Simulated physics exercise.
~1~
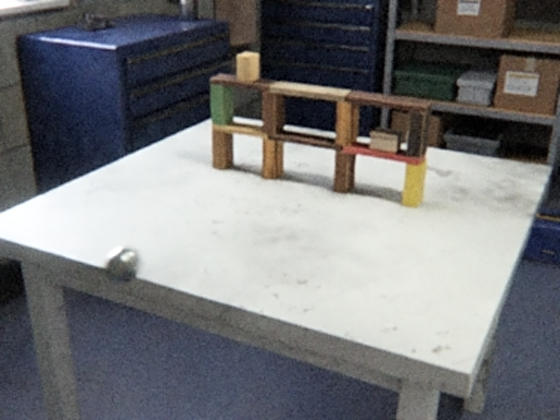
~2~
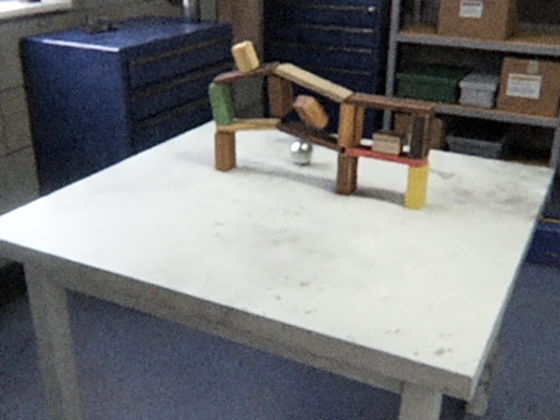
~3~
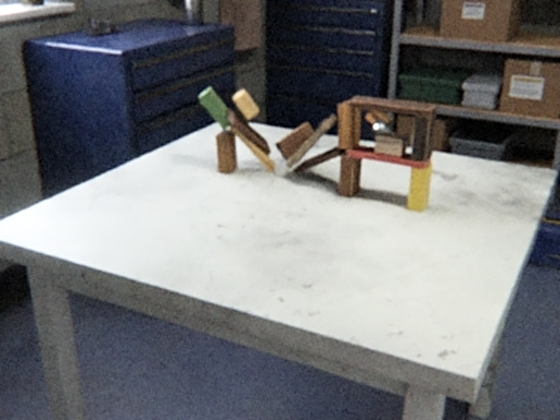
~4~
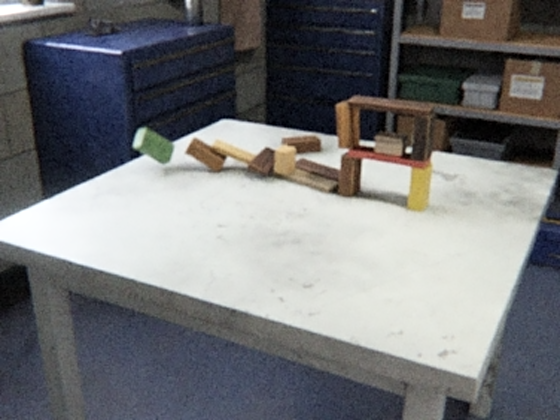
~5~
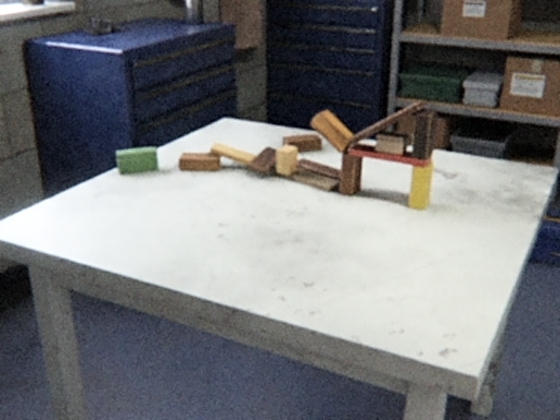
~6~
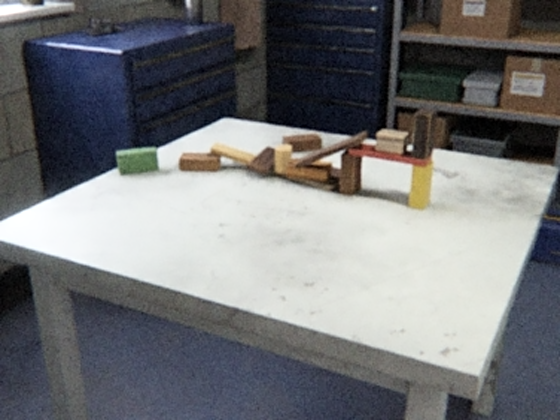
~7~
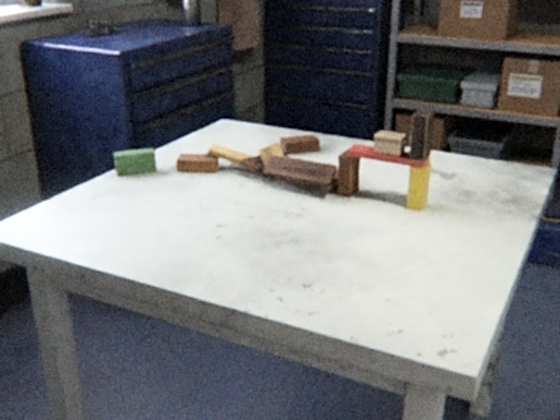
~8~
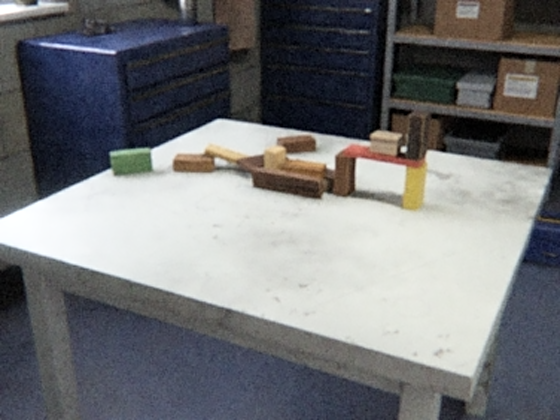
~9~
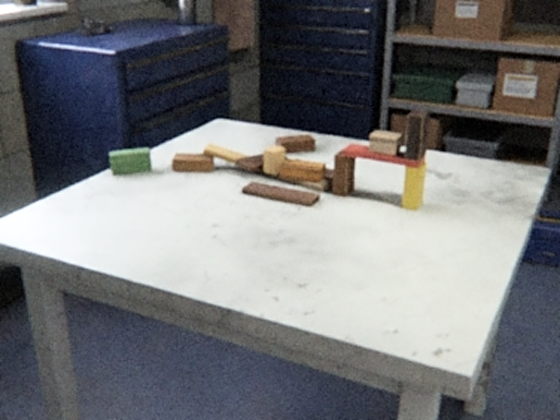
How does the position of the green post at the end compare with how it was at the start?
At the start the green post stands upright in the upper left of the structure, but at the end it lies on its side on the table, to the left of the fallen blocks.
A two-level structure of wooden blocks and boards stands on a white table in a workshop, seen from slightly above, with blue drawer cabinets and shelves of boxes behind. A silver ball rolls from the near left toward it and strikes the lower part, and the left and middle sections buckle and drop. The green post on the left tips over and comes to rest on the table. Then the upper boards on the right slide down to the left, one ending flat in front of the heap. The red plank stays up, with the yellow post still standing beneath it.
